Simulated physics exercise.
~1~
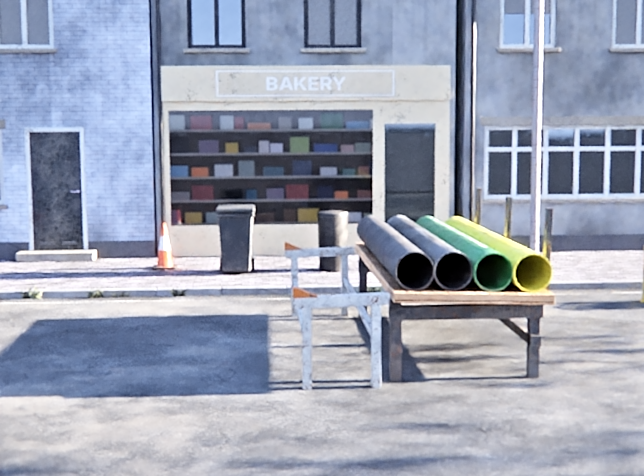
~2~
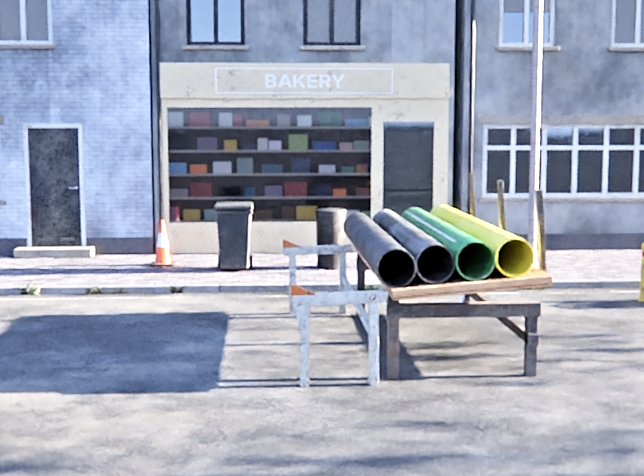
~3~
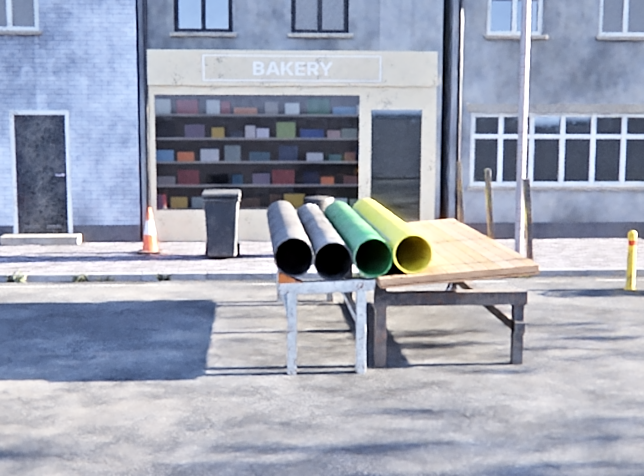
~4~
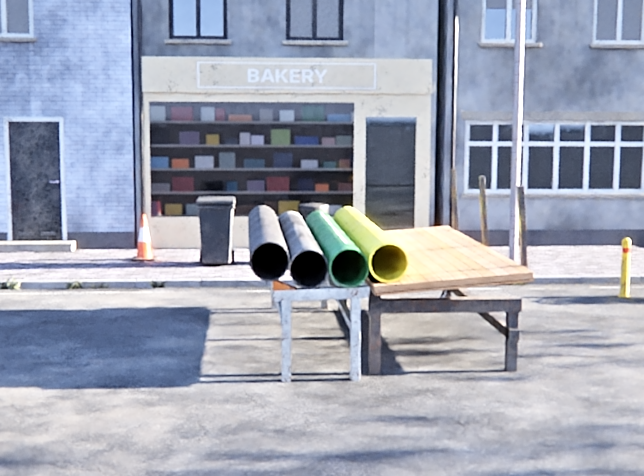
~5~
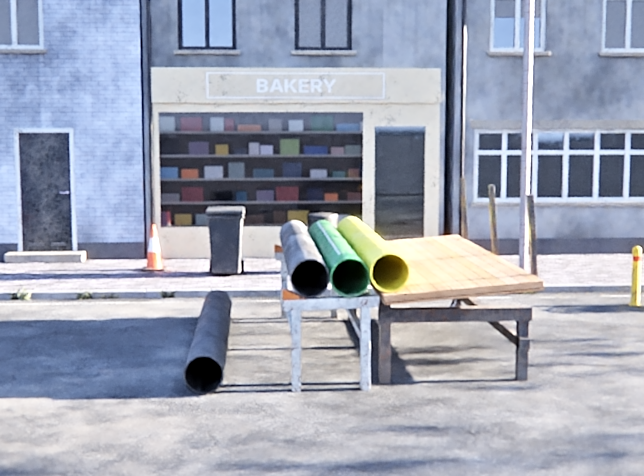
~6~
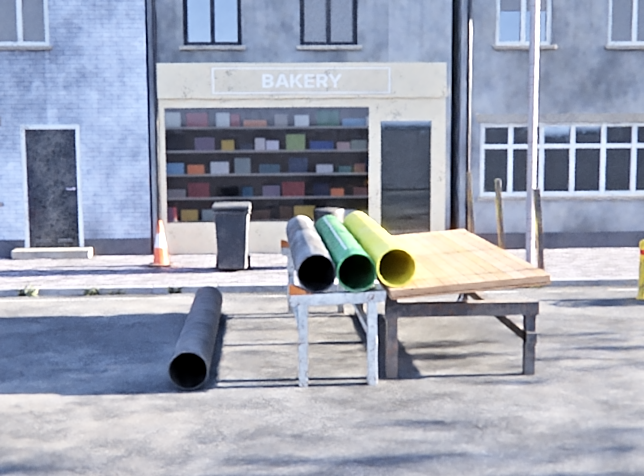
In this clip, four pipes, two dark, one green and one yellow, roll left as a wooden deck before a bakery tilts; the leftmost drops to the ground, while another dark one and the green stay on the white rack and the yellow rests at the deck's edge.
